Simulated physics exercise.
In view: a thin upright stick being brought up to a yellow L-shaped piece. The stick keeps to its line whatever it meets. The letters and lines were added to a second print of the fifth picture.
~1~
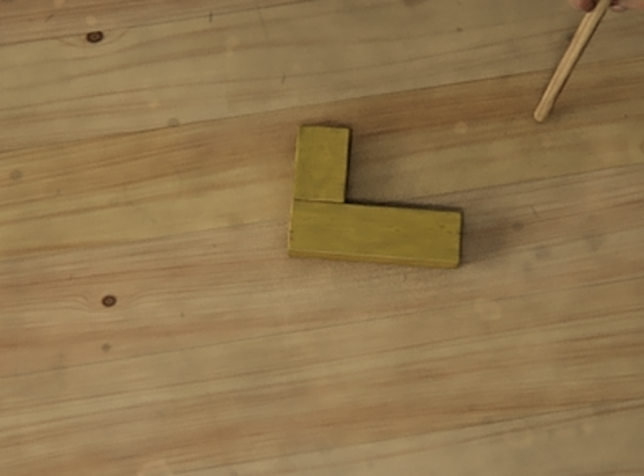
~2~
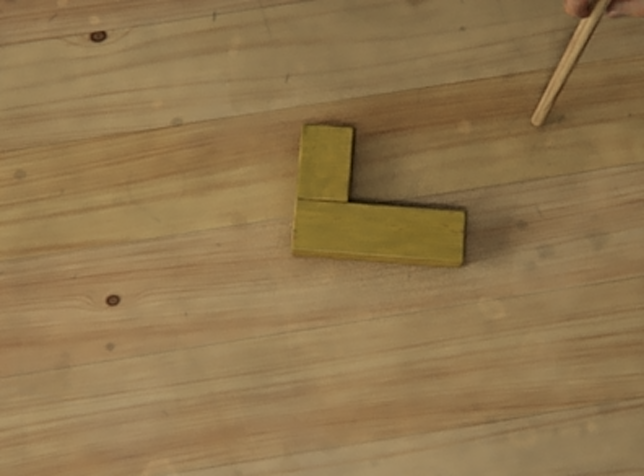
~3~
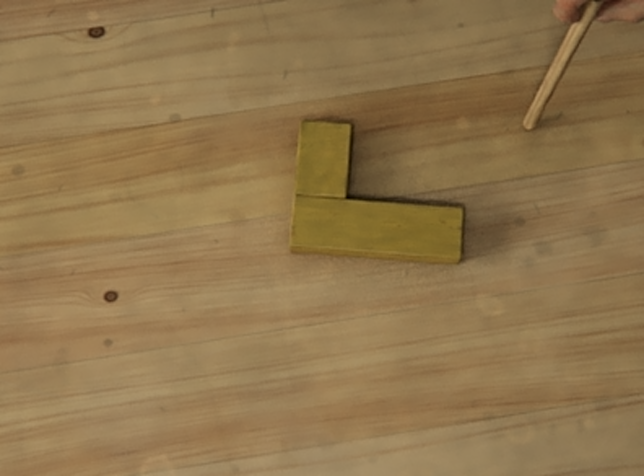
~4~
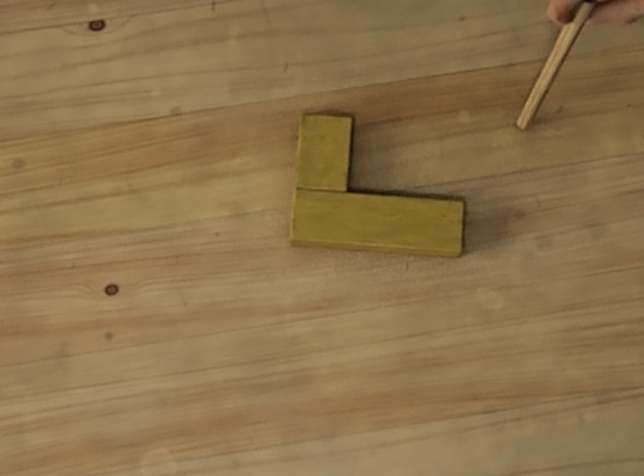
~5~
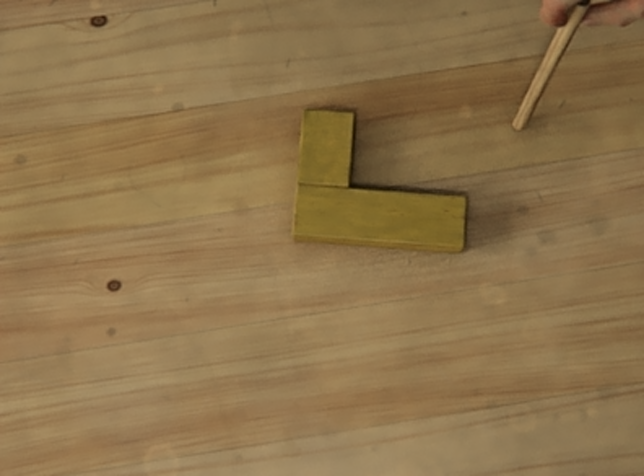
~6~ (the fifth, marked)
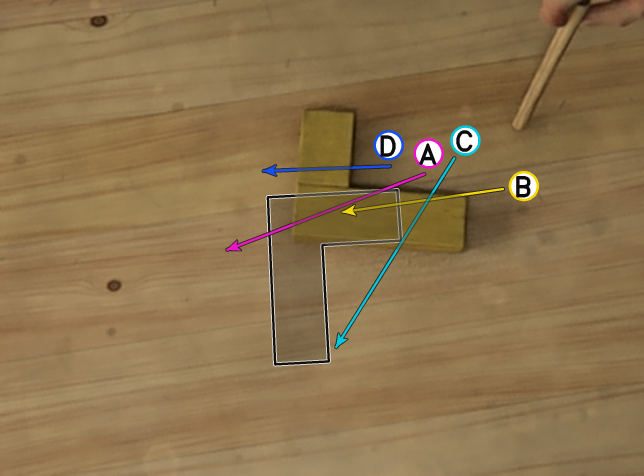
On a pale wooden surface, a hand at the upper right moved a thin wooden stick slightly left toward a yellow L-shaped piece, which stayed in place on the wood while the view shifted a little.
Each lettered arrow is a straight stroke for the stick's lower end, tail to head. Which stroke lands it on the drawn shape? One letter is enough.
C.
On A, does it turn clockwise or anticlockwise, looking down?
It turns anticlockwise.
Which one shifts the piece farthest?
Stroke A.
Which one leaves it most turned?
C.
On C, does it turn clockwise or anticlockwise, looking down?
On that stroke, clockwise.
On the copy, A from (424, 174) to (227, 250); B from (503, 189) to (343, 212); C from (454, 158) to (336, 347); D from (390, 166) to (263, 171).
On C. First, foot of the stick (413, 224), piece (365, 234).
Then, foot of the stick (370, 294), piece (322, 268).
Finally, foot of the stick (336, 347), piece (298, 275); it fills the outline.
By contrast, A leaves the piece out of the outline, at (262, 263); B leaves the piece out of the outline, at (355, 244); D leaves the piece out of the outline, at (321, 192).
